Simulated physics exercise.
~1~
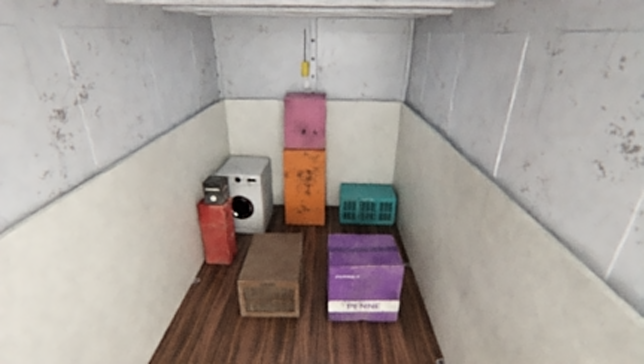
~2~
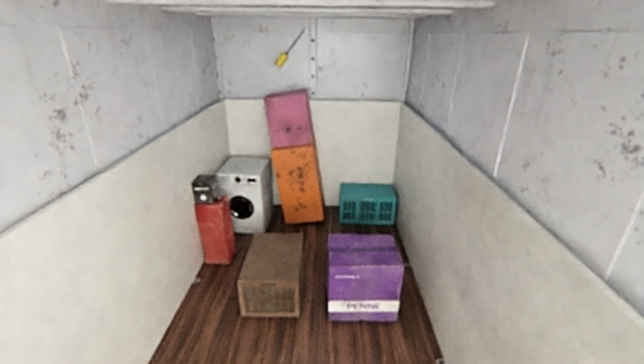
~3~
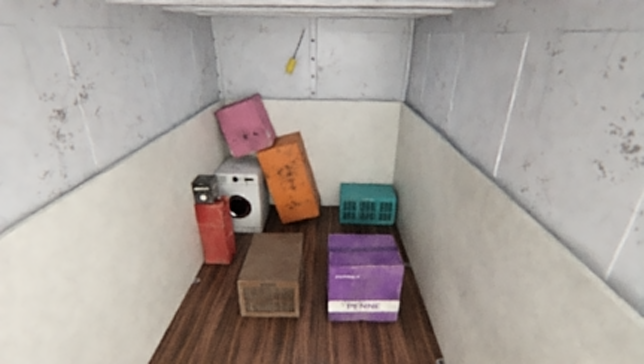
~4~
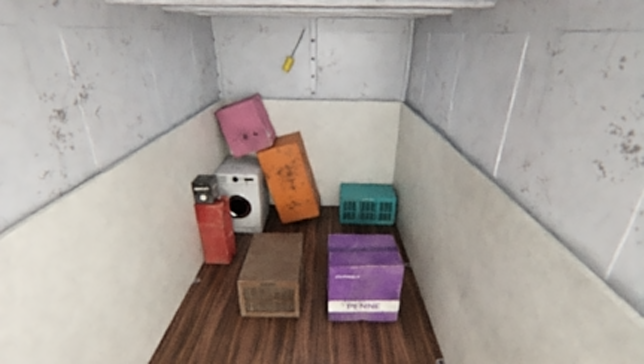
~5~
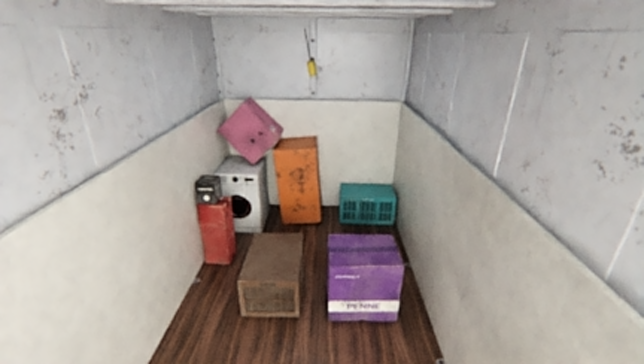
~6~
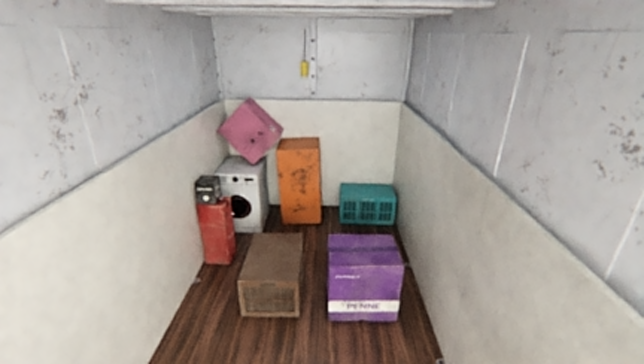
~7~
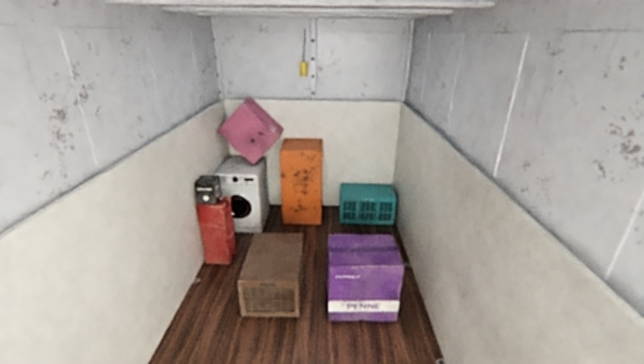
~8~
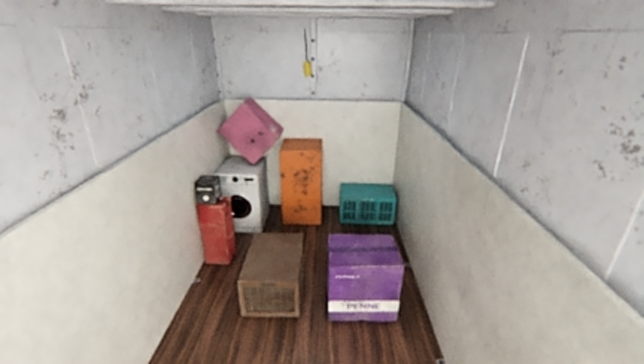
In the load bay of a van, a pink box stands on a tall orange appliance against the front wall, among other boxes, chests and a white appliance. The hanging yellow lamp swings, and the pink box and orange appliance tip to the left, while the small black box on the red one shifts slightly left. The pink box then slides off its perch onto the white appliance as the orange one leans further. After a brief pause, the orange appliance rocks back upright and the pink box tilts over more. It ends resting aslant on the white appliance, with the lamp hanging nearly straight.
